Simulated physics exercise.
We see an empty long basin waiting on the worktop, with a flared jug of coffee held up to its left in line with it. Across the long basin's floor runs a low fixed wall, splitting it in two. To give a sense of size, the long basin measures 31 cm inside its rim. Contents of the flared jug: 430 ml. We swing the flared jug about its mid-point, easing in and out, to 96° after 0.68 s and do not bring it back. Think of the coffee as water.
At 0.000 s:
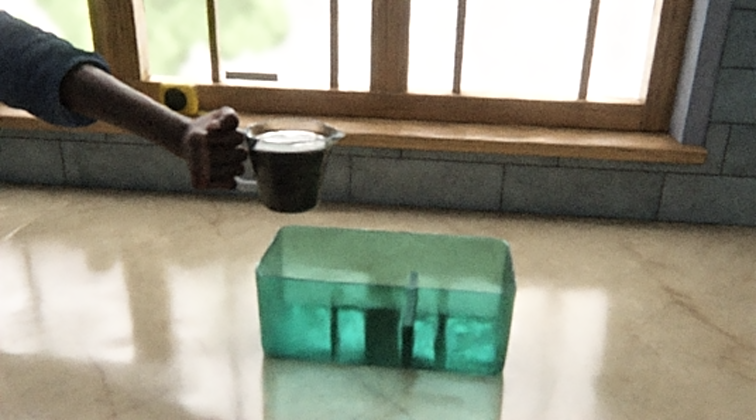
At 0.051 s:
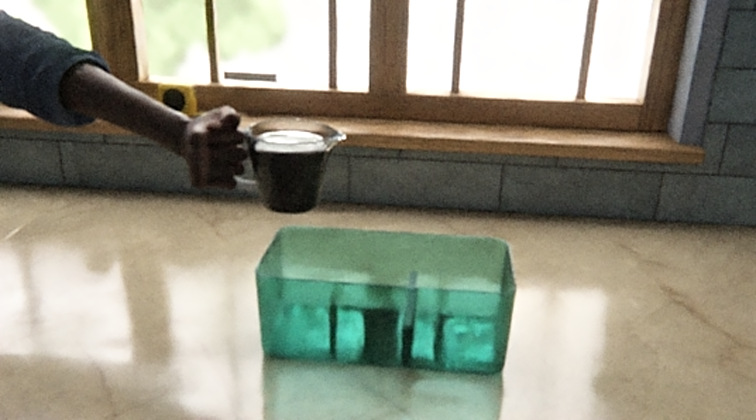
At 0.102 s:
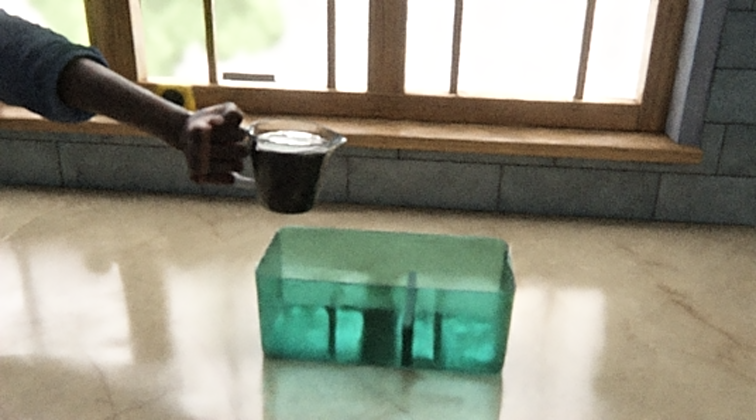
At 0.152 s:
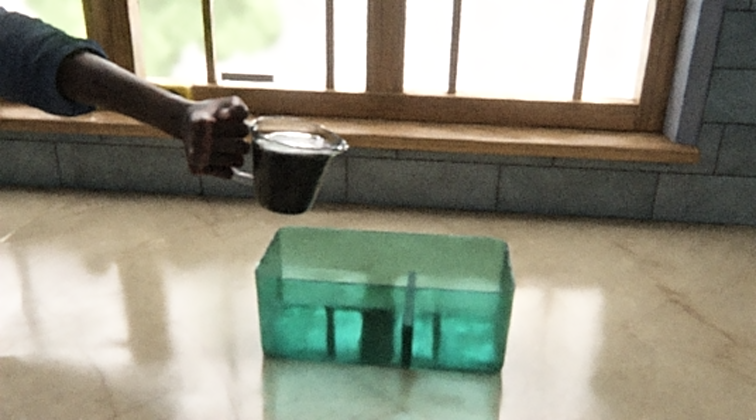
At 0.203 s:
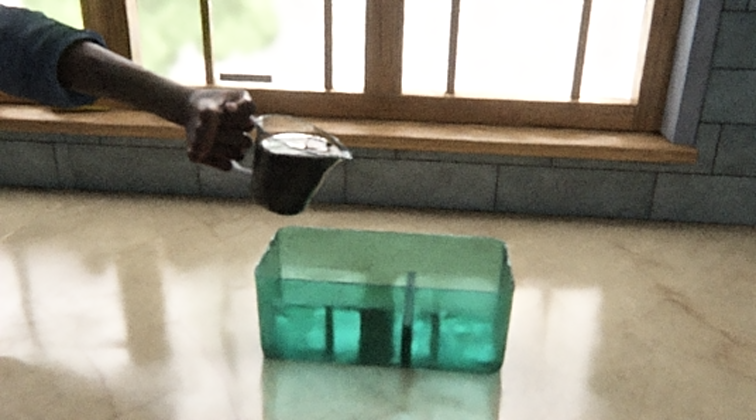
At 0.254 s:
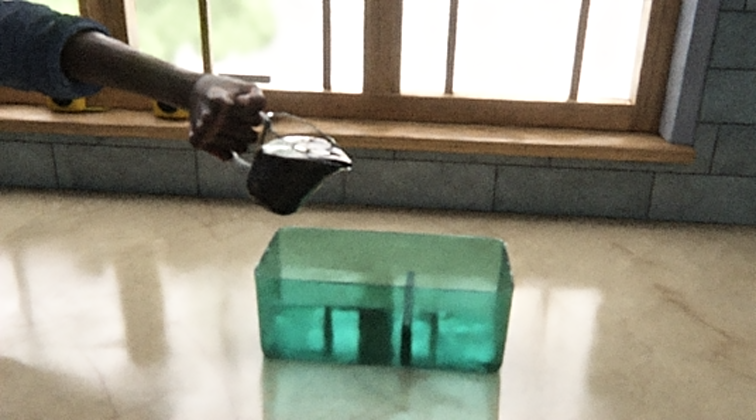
On a kitchen worktop by a window, a hand tilting a jug of dark coffee rightward above a divided green basin.
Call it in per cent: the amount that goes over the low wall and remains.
I would put it at about 3 per cent.
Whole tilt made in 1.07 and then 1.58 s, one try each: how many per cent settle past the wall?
Roughly 0 per cent the first time and 0 per cent the second.
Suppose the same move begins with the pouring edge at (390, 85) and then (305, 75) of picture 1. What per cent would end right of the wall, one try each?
90 and 5 %.
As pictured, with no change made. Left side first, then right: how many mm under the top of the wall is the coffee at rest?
44 mm left, 58 mm right.
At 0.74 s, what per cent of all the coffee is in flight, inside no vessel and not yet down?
Near 12 percent.
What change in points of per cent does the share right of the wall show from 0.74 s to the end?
Result: An increase, close to 3.
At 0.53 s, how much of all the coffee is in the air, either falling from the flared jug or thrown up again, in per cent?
Roughly 24 percent.
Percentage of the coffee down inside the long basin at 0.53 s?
Close to 26 in a hundred.
By 0.53 s the tilt is 85° and 49 per cent is still to pour, 27 is left of the wall and 0 right of it.
By 0.74 s the tilt is 96° and 9 per cent is still to pour, 78 is left of the wall and 0 right of it.
By 0.95 s the tilt is 96° and 1 per cent is still to pour, 92 is left of the wall and 3 right of it.
By 1.18 s the tilt is 96° and 0 per cent is still to pour, 93 is left of the wall and 3 right of it.
At rest 93 per cent lies left of the wall, 3 right of it and 3 outside.
